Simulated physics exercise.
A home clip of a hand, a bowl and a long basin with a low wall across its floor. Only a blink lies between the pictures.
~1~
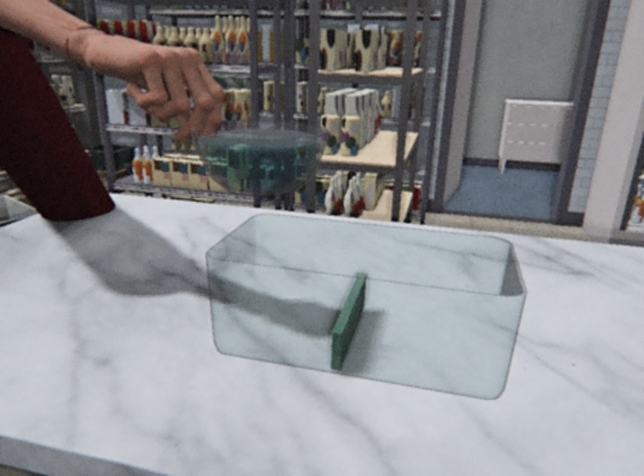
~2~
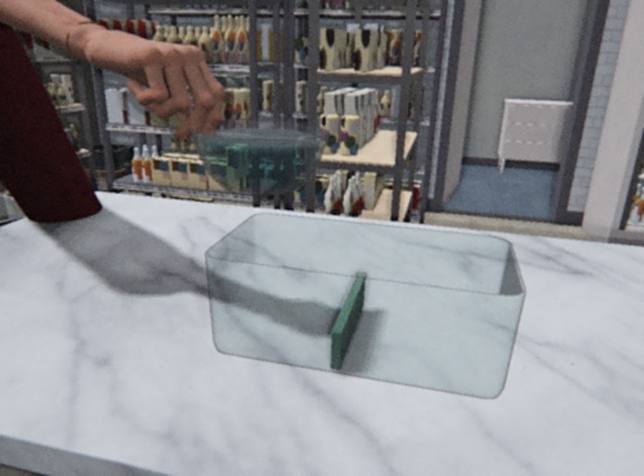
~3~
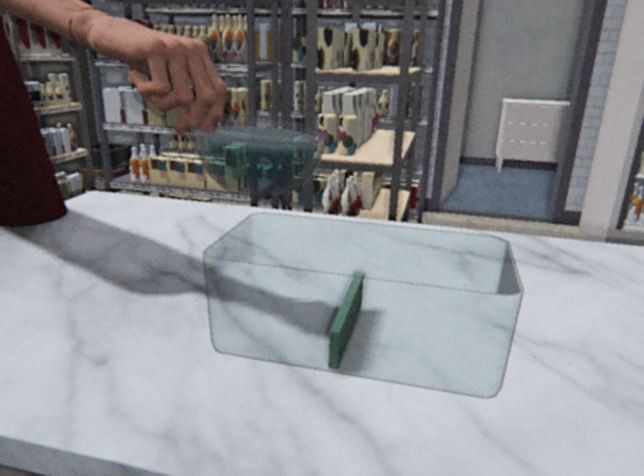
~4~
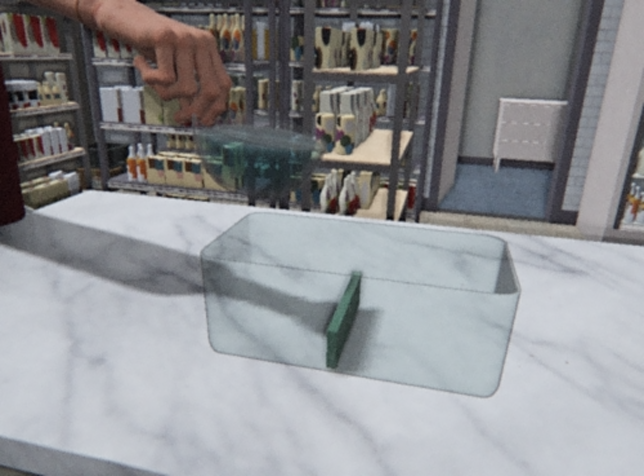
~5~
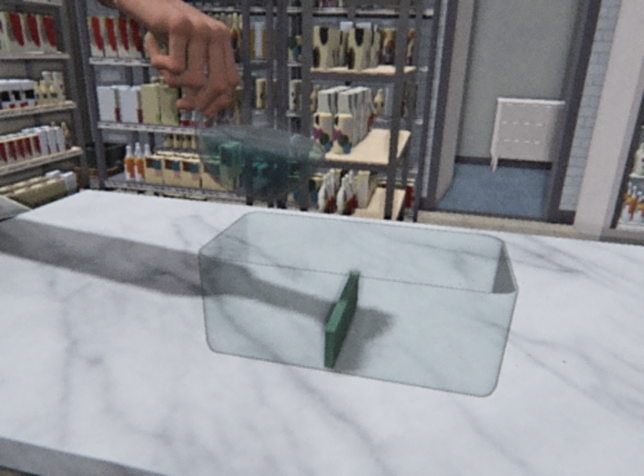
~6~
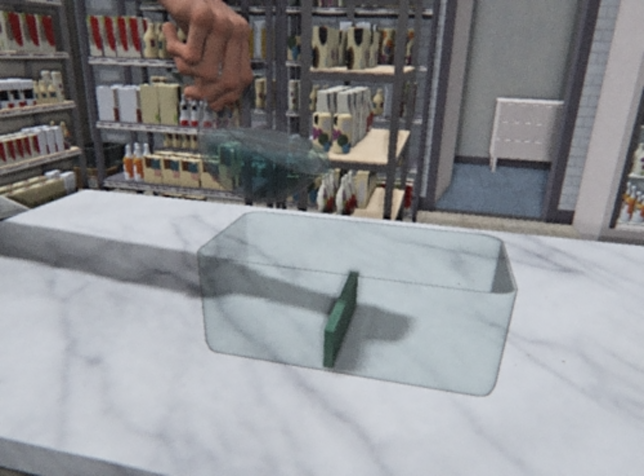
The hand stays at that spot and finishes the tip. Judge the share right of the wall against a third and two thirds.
The share right of the wall is between a third and two thirds.
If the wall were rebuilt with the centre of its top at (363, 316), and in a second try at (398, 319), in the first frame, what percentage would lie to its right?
In turn 45 and 15 in a hundred.
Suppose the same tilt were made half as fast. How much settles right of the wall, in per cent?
Close to 70 per cent.
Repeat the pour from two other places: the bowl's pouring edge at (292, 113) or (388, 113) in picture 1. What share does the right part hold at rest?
The first gives 15 %, the second 90 %.
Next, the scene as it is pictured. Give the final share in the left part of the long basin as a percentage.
About 45 per cent.
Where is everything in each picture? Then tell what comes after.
Tilt 0°; pouring edge (326, 135); surface from (206, 135) to (324, 143); the long basin's rim runs from (232, 234) to (517, 267); the wall's top is at (351, 301), in the first frame.
Tilt 1°; pouring edge (326, 137); surface from (206, 133) to (324, 143), in the second frame.
Tilt 6°; pouring edge (325, 142); surface from (206, 129) to (323, 145), in the third frame.
Tilt 13°; pouring edge (324, 150); surface from (206, 128) to (323, 147), in the fourth frame.
Tilt 22°; pouring edge (322, 161); surface from (207, 128) to (321, 155); 2 per cent is over the edge, in the fifth frame.
Tilt 33°; pouring edge (320, 174); surface from (209, 131) to (313, 160); 9 per cent is over the edge, in the sixth frame.
A moment on, the bowl is tipped on its side and 12 per cent is still to pour, 23 is left of the wall and 44 right of it.
Next, the bowl is tipped right over and 0 per cent is still to pour, 42 is left of the wall and 54 right of it.
Then the bowl is tipped right over and 0 per cent is still to pour, 44 is left of the wall and 54 right of it.
Later the bowl is tipped right over and 0 per cent is still to pour, 44 is left of the wall and 54 right of it.
Finally, 44 per cent lies left of the wall, 54 right of it and 2 outside.
